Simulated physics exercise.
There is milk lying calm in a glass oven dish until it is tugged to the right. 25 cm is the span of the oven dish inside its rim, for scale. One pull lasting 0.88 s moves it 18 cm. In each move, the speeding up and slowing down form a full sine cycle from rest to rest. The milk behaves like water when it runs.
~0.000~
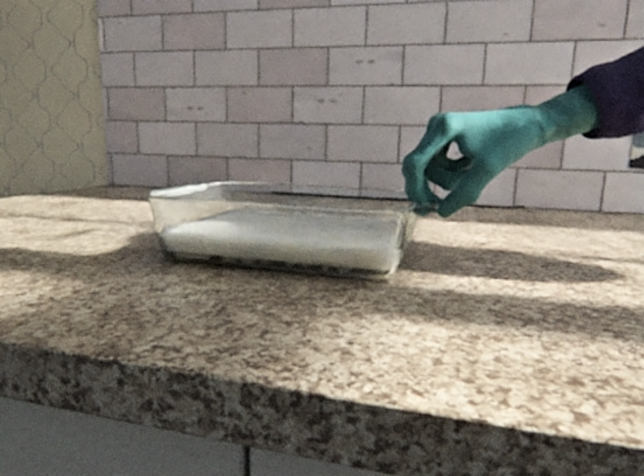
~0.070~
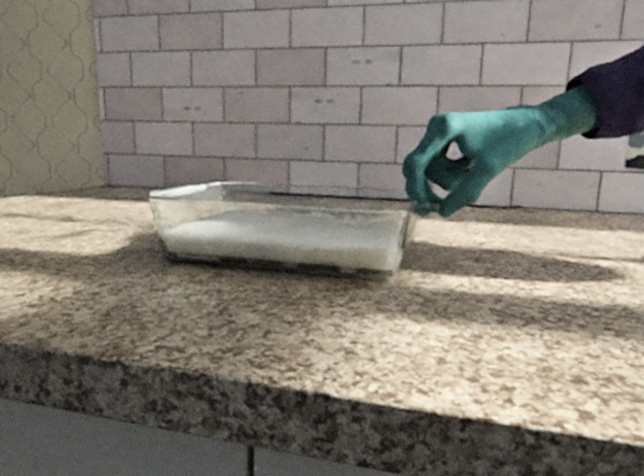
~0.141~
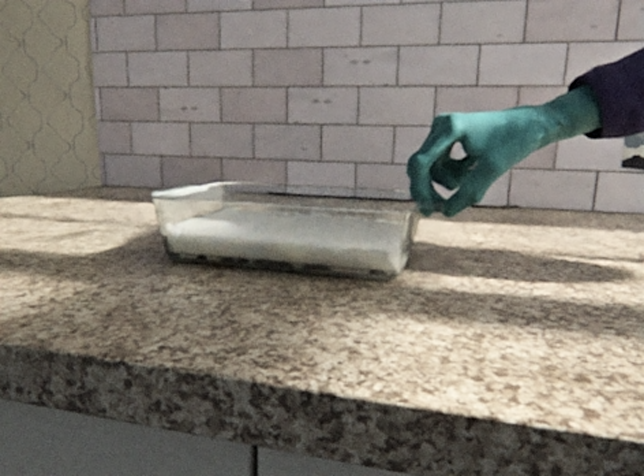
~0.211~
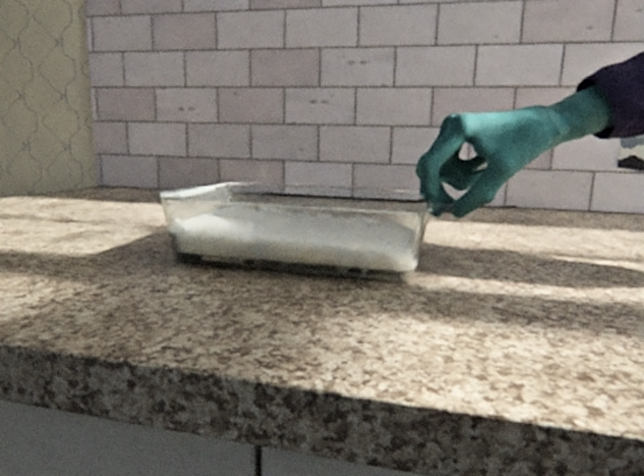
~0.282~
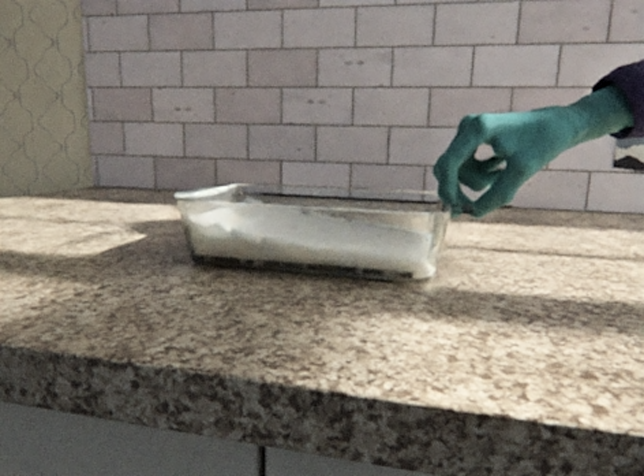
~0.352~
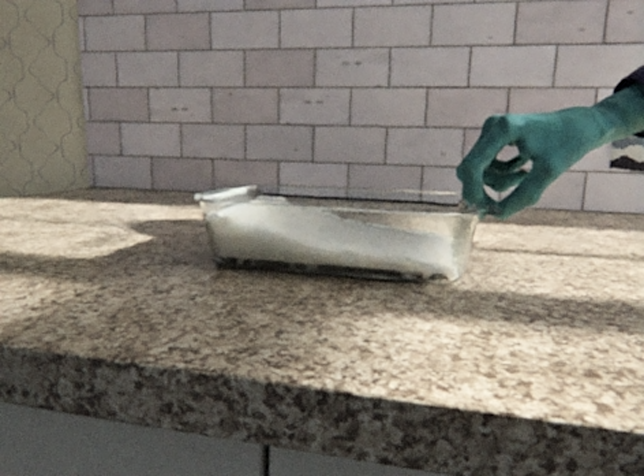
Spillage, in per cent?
I would say close to 9 per cent is spilt.
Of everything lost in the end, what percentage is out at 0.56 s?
Close to 0 in a hundred.
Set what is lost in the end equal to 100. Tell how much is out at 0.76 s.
Around 40%.
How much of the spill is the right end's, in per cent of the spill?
Right end fraction of spill: About 90 in a hundred.
Then, 0.56 s in, it has gone 13 cm; 0 per cent is out over the left end and 0 over the right.
Then, 0.76 s in, it has gone 18 cm; 0 per cent is out over the left end and 3 over the right.
Then, 0.96 s in, it has gone 18 cm; 0 per cent is out over the left end and 7 over the right.
Then, 1.17 s in, it has gone 18 cm; 0 per cent is out over the left end and 7 over the right.
Finally, 9 per cent is out in all, 1 of it over the left end.
